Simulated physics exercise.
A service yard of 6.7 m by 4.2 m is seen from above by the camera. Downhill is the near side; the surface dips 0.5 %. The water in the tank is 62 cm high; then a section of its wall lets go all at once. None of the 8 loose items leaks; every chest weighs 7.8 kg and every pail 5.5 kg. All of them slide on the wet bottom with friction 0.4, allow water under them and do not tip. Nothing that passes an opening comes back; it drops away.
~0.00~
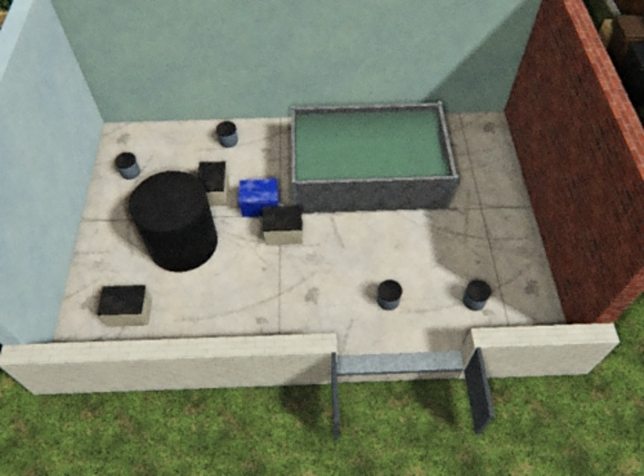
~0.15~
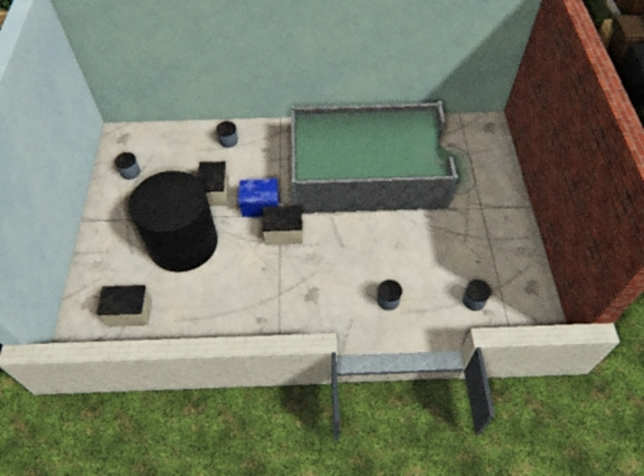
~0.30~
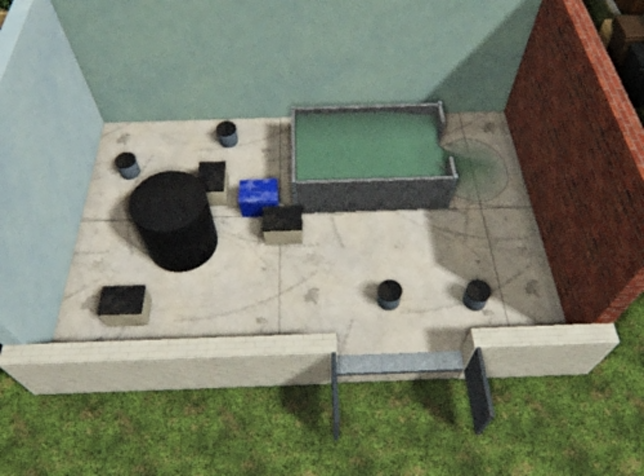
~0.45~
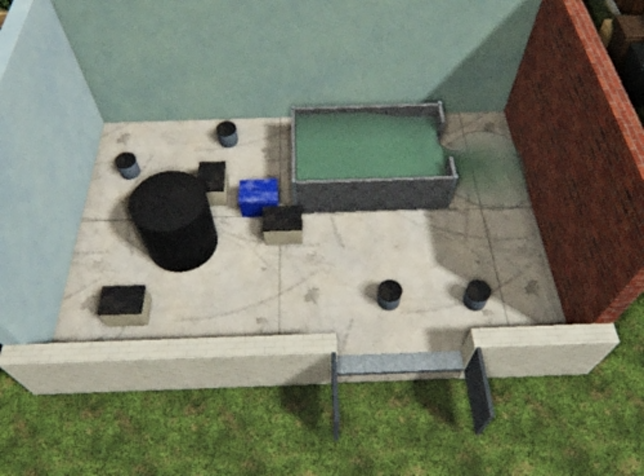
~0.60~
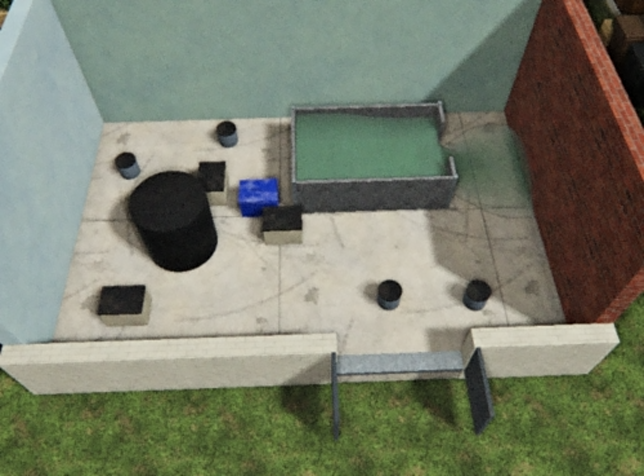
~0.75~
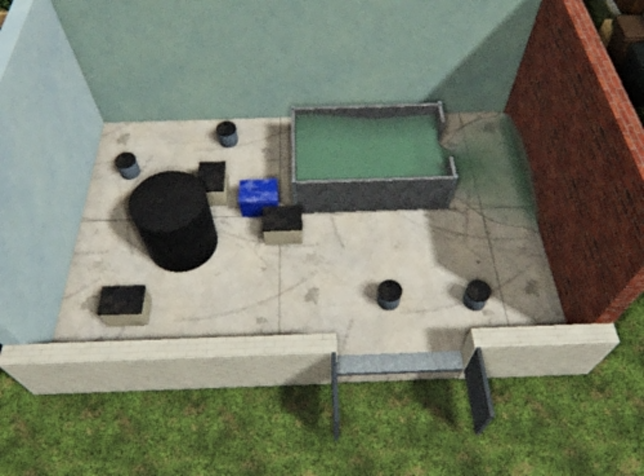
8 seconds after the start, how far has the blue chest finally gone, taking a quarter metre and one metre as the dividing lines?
The way I see it, it stays in its spot.
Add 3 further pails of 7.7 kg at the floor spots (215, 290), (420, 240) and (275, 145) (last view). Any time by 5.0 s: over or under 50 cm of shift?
Taking them in the order given: Falls short, falls short and falls short.
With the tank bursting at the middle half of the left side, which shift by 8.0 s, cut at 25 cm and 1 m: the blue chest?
In that scenario the blue chest would have been washed far off.
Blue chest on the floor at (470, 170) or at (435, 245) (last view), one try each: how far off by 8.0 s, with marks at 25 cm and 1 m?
Run one, it gets swept far; run two, it remains planted.
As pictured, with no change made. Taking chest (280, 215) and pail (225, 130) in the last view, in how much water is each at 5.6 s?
3 and 4 cm.
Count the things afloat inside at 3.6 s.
Answer: 1.
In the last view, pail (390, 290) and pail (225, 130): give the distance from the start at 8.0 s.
140 cm and 140 cm, respectively.
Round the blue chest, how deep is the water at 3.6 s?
Close to 0 centimetres.
After 1.6 s the blue chest is near (258, 190), 0.0 m from its start, aground; 0 of 8 are out; 0 afloat.
After 3.6 s the blue chest is near (258, 190), 0.0 m from its start, aground; 0 of 8 are out; 1 afloat.
After 5.6 s the blue chest is near (258, 190), 0.0 m from its start, aground; 0 of 8 are out; 0 afloat.
After 8.0 s the blue chest is near (259, 189), 0.0 m from its start, aground; 0 of 8 are out; 2 afloat.
